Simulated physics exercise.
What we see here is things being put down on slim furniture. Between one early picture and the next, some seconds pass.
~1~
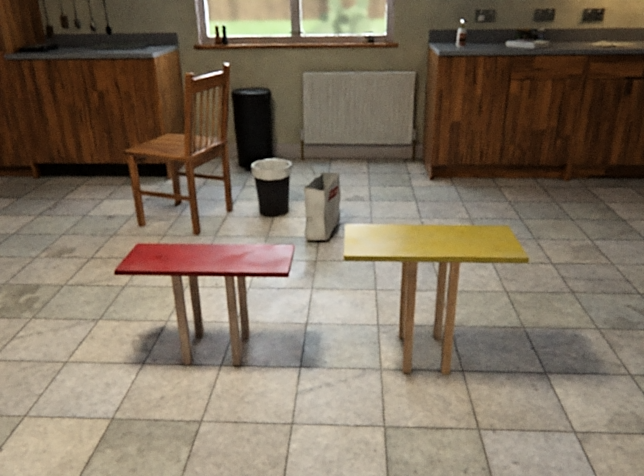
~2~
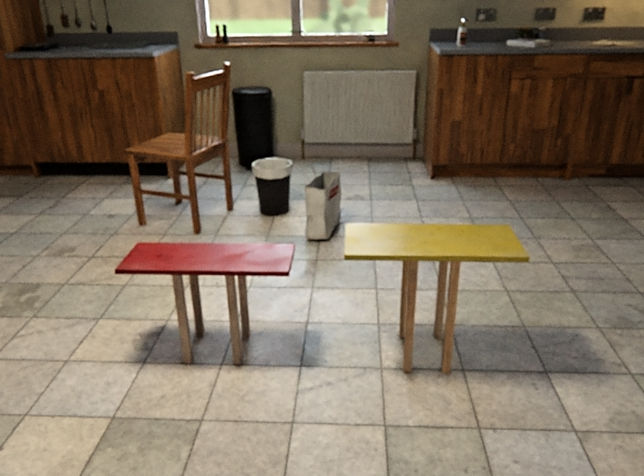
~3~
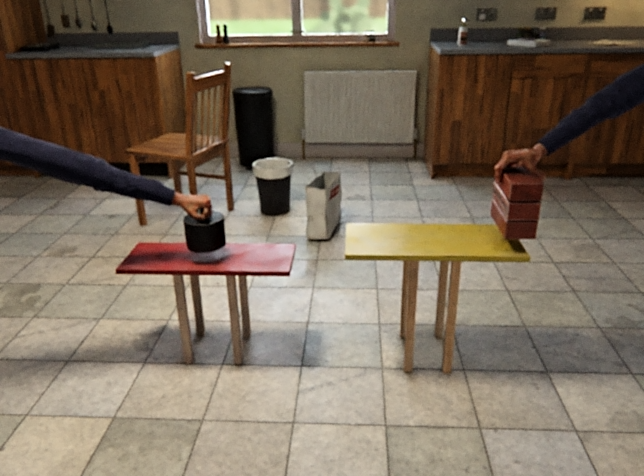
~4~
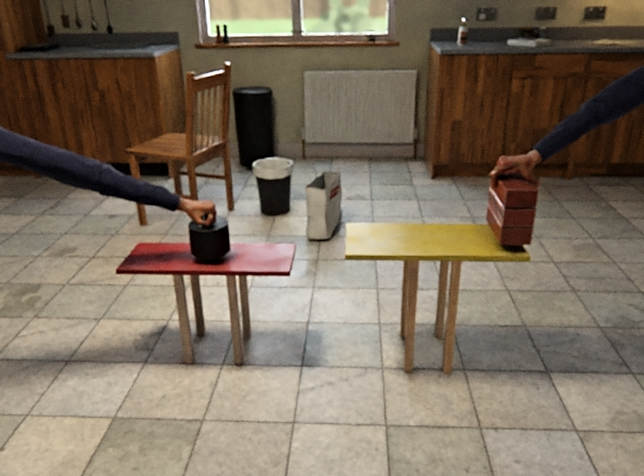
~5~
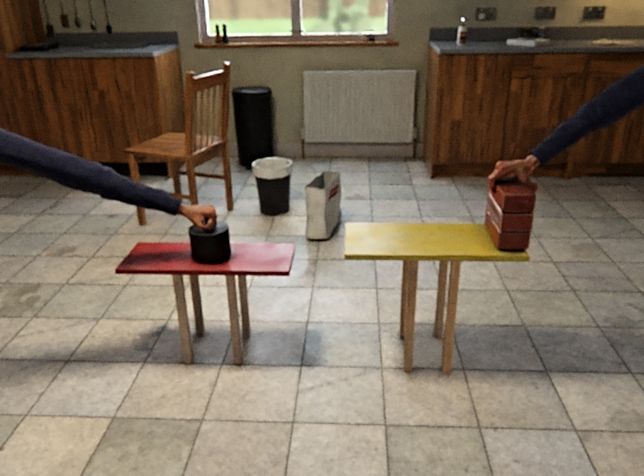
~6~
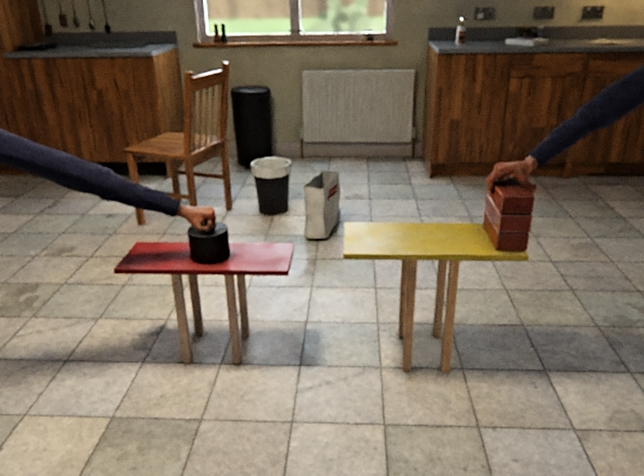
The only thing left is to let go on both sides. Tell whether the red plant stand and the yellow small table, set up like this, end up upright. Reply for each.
The red plant stand stays upright, the yellow small table ends up tipped.
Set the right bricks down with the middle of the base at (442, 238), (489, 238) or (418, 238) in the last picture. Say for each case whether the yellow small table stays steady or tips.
Taking each try in turn, it stays put, keels over and stays put.
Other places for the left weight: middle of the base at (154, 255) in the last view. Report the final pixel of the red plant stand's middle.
It comes to a stop at (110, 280).
Then, 0.48 s after the last picture, red plant stand at rest near (208, 258); yellow small table tipped 22° from how it was near (479, 241).
Then, 0.64 s after the last picture, red plant stand at rest near (208, 258); yellow small table tipped 50° from how it was near (526, 268).
Then, 0.80 s after the last picture, red plant stand at rest near (208, 258); yellow small table tipped 61° from how it was near (551, 283).
At rest, the red plant stand stays flat on its feet, near (208, 258); the yellow small table tips up, near (557, 290).
